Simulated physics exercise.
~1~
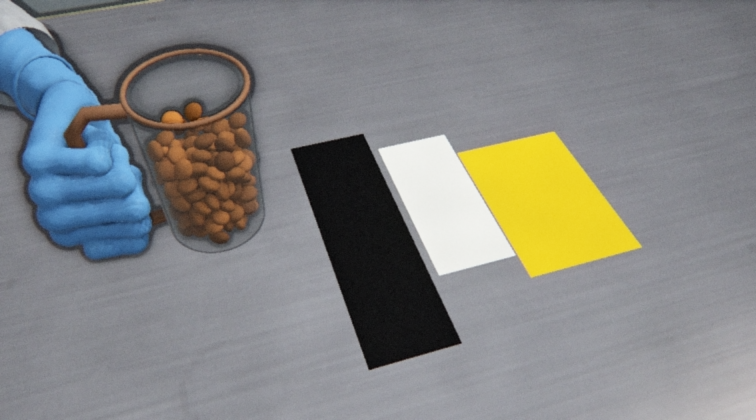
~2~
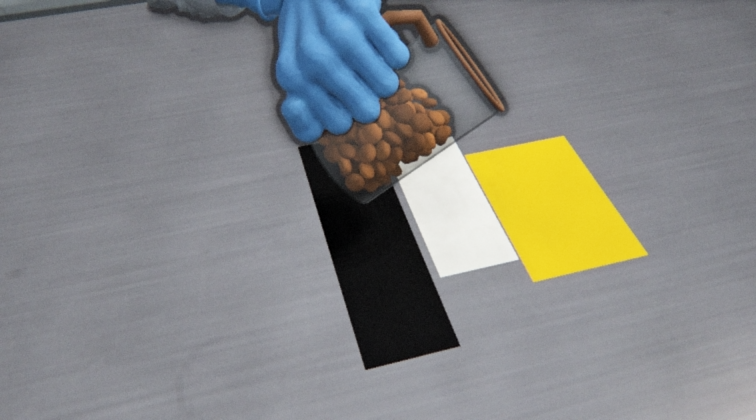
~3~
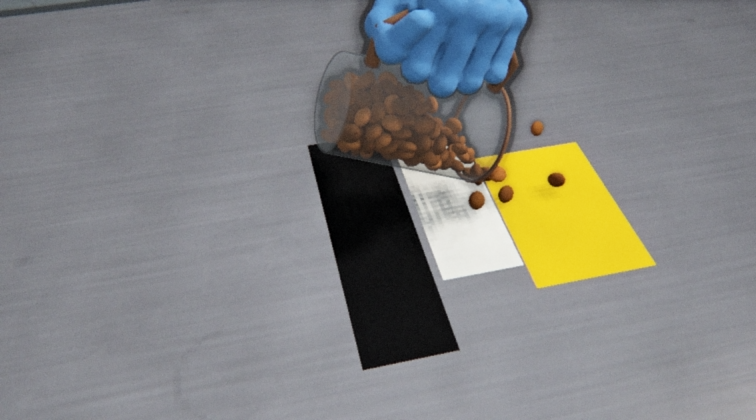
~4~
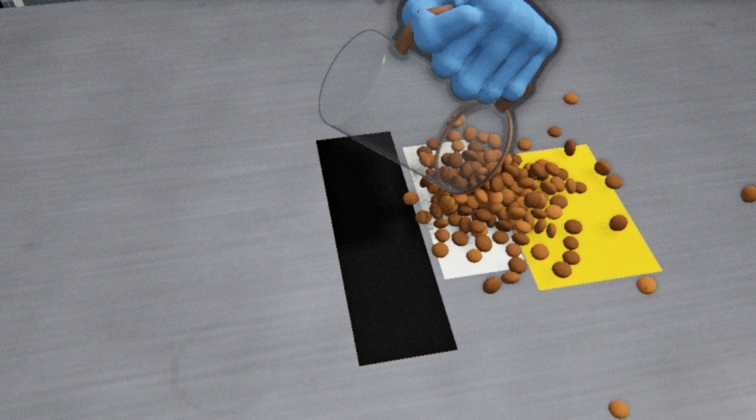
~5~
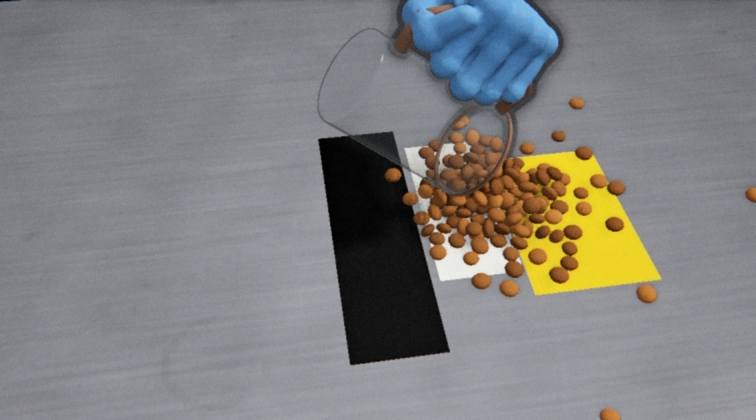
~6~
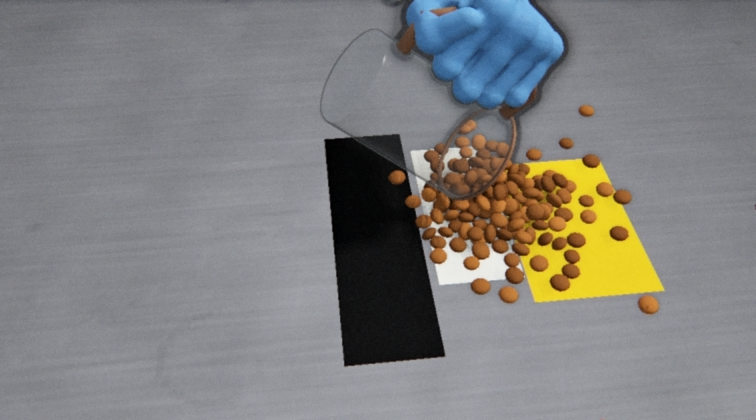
At first, a blue-gloved hand holds a clear cup with a brown rim and handle, full of brown kibble, upright to the left of a black, a white and a yellow mat on a grey table. The hand carries the cup to the right over the mats, tipping it as it goes. Once it lies on its side, the first few pieces drop out. The cup tips further, mouth down, and the kibble spills into a heap across the white and yellow mats, with some pieces scattering beyond them. Finally, the emptied cup stays tilted over the still pile, most of it on white.
